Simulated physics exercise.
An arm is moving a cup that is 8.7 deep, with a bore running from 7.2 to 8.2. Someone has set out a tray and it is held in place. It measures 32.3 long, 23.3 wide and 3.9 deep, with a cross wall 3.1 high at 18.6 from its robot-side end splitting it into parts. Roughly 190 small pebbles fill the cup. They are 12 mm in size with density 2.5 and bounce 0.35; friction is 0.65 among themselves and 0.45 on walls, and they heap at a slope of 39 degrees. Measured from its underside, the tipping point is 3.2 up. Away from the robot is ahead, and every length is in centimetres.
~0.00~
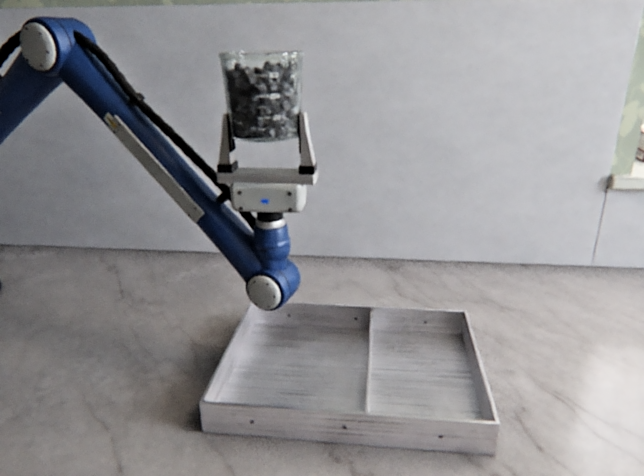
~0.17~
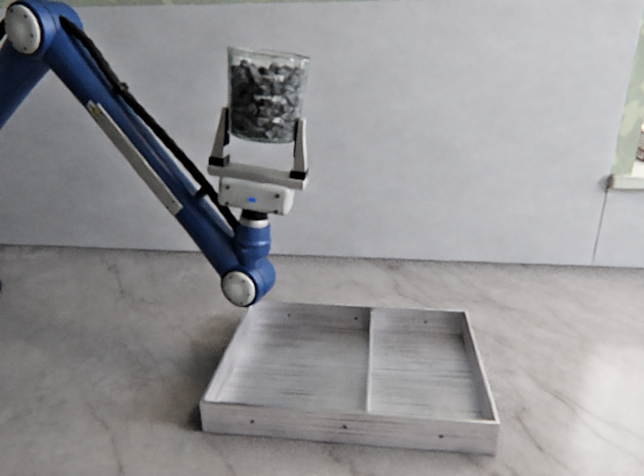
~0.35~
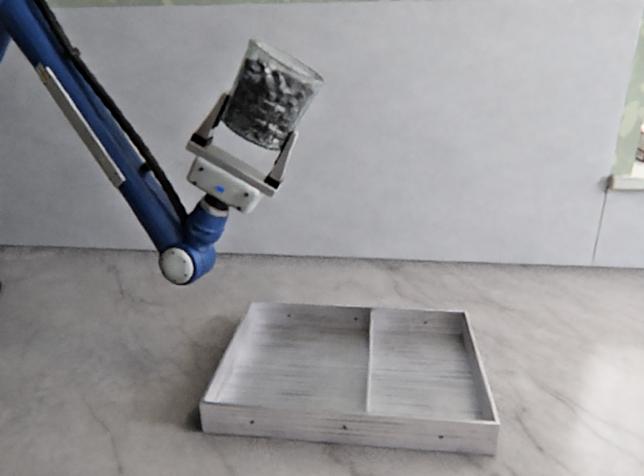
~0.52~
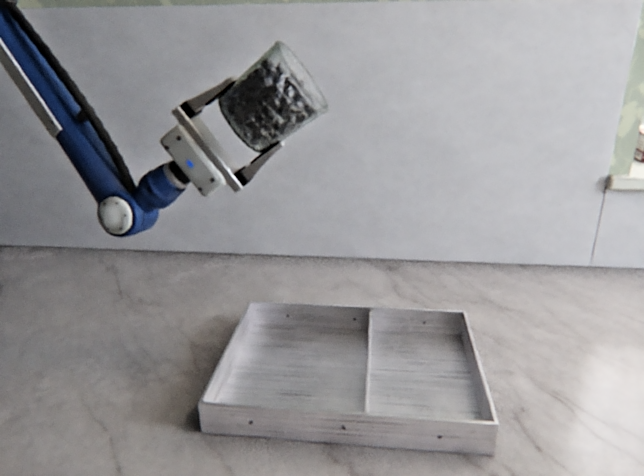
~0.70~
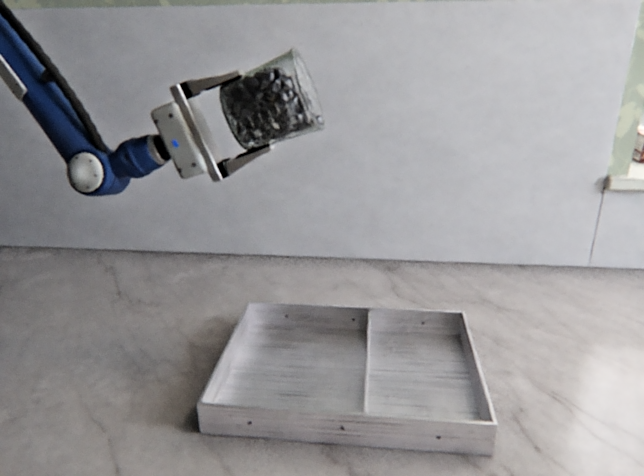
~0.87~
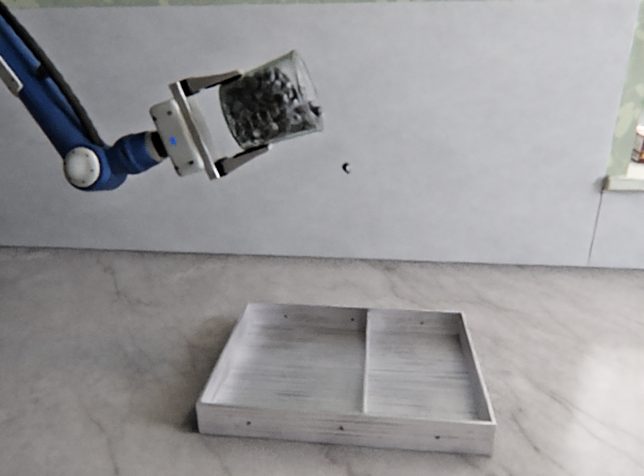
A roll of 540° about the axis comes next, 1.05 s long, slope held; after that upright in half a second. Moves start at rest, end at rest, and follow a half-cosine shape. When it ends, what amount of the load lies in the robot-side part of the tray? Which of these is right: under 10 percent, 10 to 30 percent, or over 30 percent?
The right one is under 10 percent.
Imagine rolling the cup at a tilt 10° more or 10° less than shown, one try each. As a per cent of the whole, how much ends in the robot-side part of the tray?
Around 10 percent on the first try, 0 percent on the second.
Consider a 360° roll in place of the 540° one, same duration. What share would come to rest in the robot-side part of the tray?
Then about 5 percent.
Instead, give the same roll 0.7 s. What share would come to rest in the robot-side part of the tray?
Around 0 %.
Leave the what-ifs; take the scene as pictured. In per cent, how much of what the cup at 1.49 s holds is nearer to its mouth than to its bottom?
I'd say about 45 %, give or take.
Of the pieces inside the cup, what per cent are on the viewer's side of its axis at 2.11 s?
My guess would be around 45 per cent.
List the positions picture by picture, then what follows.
The first frame shows cup middle at (264, 97), upright; upper third of the load around (266, 76), from x 230 to 295, top at y 65; 186 in the cup.
The second frame shows cup middle at (266, 97), tipped 9°; upper third of the load around (269, 78), from x 235 to 300, top at y 65.
The third frame shows cup middle at (269, 99), tipped 30°; upper third of the load around (268, 81), from x 230 to 310, top at y 60.
The fourth frame shows cup middle at (271, 102), tipped 54°; upper third of the load around (271, 85), from x 230 to 315, top at y 65.
The fifth frame shows cup middle at (271, 105), tipped 69°; upper third of the load around (269, 89), from x 230 to 320, top at y 70.
The sixth frame shows cup middle at (271, 105), tipped 71°; upper third of the load around (269, 89), from x 230 to 345, top at y 70; 185 in the cup, 1 in flight or on a rim.
By 1.49 s, tipped 71°, highest piece 40 above the table; 175 in the cup, 2 in the robot-side part, 2 in the far-side part, 7 in flight or on a rim.
By 2.11 s, tipped 49°, highest piece 39 above the table; 167 in the cup, 8 in the far-side part, 6 in the robot-side part, 5 in flight or on a rim.
By 2.62 s, upright, highest piece 41 above the table; 166 in the cup, 13 in the far-side part, 7 in the robot-side part.
By 3.32 s, upright, highest piece 41 above the table; 166 in the cup, 13 in the far-side part, 7 in the robot-side part.
Final count, 166 in the cup, 13 in the far-side part, 7 in the robot-side part. That is 4 % in the robot-side part of the tray.
